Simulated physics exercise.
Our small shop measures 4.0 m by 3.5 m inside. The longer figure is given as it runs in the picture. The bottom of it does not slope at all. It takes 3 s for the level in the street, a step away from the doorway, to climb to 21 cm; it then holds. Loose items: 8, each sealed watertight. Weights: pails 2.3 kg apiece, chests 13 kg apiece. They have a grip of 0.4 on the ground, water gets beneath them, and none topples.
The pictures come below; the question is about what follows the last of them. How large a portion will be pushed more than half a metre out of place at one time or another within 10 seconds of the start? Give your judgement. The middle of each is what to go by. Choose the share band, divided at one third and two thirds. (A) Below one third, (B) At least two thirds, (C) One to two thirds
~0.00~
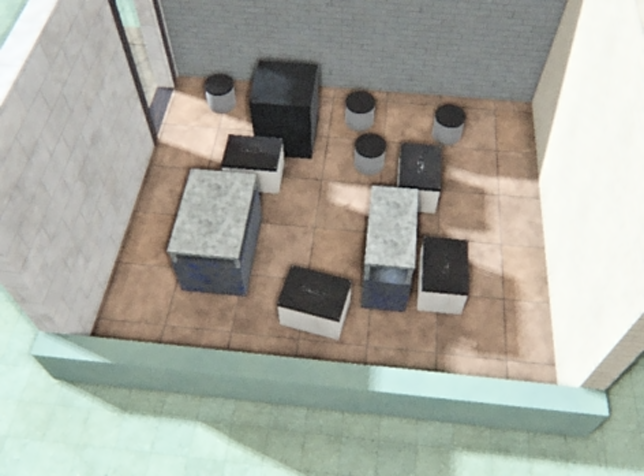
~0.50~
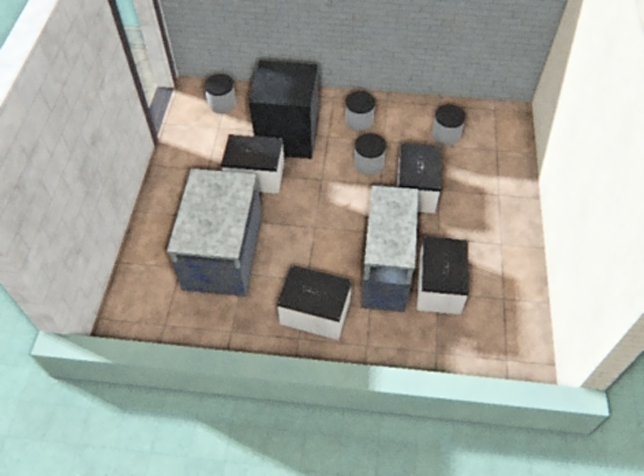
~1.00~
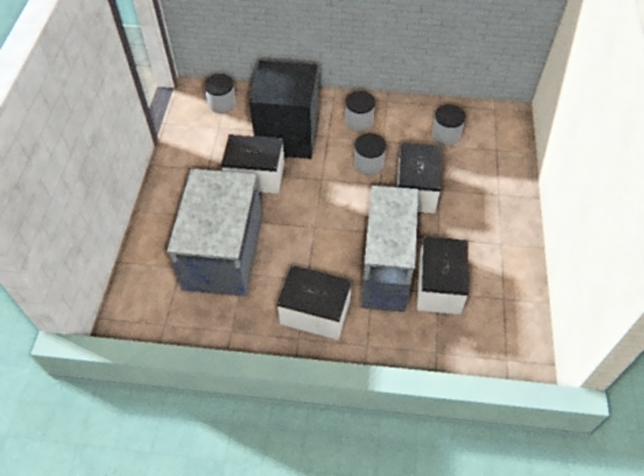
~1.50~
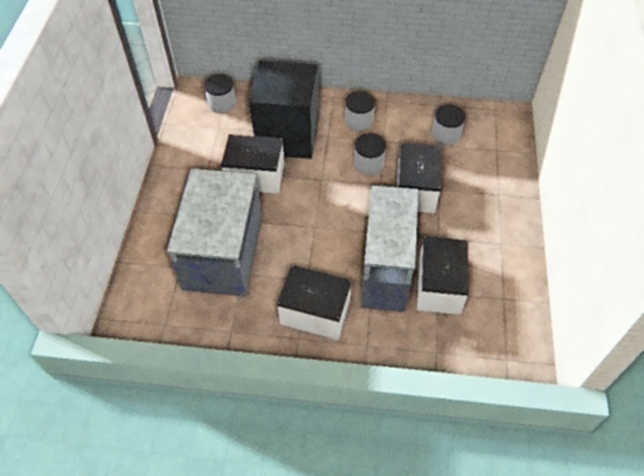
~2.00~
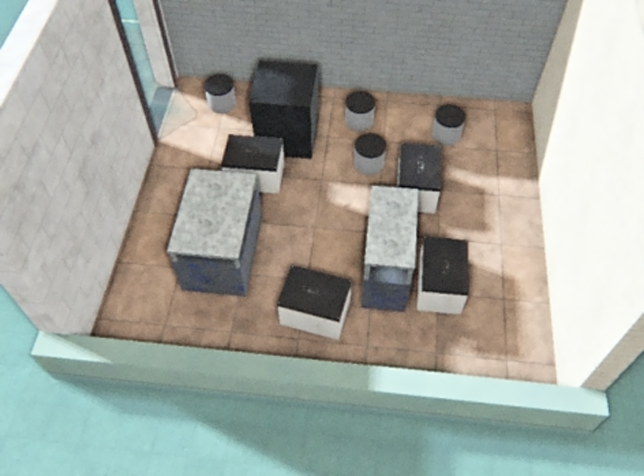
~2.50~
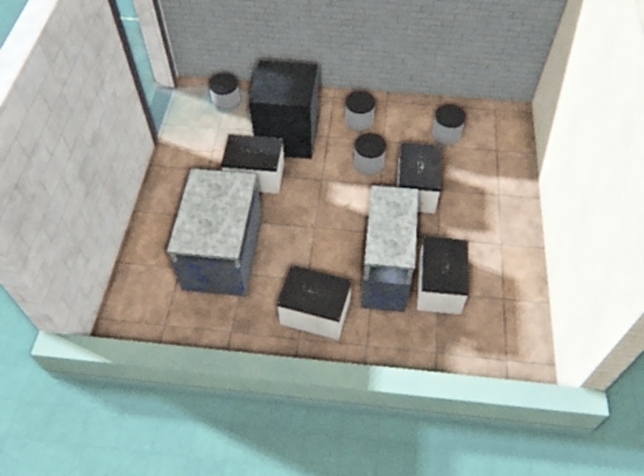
Answer: C.
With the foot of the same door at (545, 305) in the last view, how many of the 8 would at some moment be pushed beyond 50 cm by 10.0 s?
The answer then is 5.
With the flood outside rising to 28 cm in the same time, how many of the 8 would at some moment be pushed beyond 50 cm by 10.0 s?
The count would be 6.
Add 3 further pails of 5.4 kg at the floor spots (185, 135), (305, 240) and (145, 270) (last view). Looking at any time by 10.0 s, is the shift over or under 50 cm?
For each in turn I get a greater distance, a smaller distance and a smaller distance.
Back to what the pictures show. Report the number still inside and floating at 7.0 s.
Count: 2.
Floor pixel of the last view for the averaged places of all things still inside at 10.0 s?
They average out to somewhere around (411, 270).
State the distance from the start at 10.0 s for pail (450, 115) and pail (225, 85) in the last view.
250 cm, 400 cm.
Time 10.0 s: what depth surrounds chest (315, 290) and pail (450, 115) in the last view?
6 and 6 cm.
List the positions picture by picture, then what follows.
In the first picture, a pail at (219, 84) rests on the ground; a chest at (421, 165), on the bottom; 0.0 m2 under water; 0 of 8 have shifted.
In the second picture, a pail at (219, 84) rests on the ground; a chest at (421, 165) rests on the ground; water covers 0.0 m2; 0 of 8 have shifted.
In the third picture, a pail at (219, 84), on the bottom; a chest at (421, 165) rests on the ground; 0.0 m2 under water; 0 of 8 have shifted.
In the fourth picture, a pail at (219, 84) rests on the ground; a chest at (421, 165), on the bottom; water covers 0.0 m2; 0 of 8 have shifted.
In the fifth picture, a pail at (219, 84) rests on the ground; a chest at (421, 165) rests on the ground; water covers 0.1 m2; 0 of 8 have shifted.
In the sixth picture, a pail at (223, 83) rests on the ground, 5 cm from its start; a chest at (421, 165), on the bottom; 0.8 m2 under water; 1 of 8 have shifted.
After 3.5 s 1 of 8 are over 50 cm from their spots; 0 afloat.
After 4.5 s 2 of 8 are over 50 cm from their spots; 0 afloat.
After 7.0 s 4 of 8 are over 50 cm from their spots; 2 afloat.
After 10.0 s 4 of 8 are over 50 cm from their spots, and 4 have been at some point; 5 afloat.
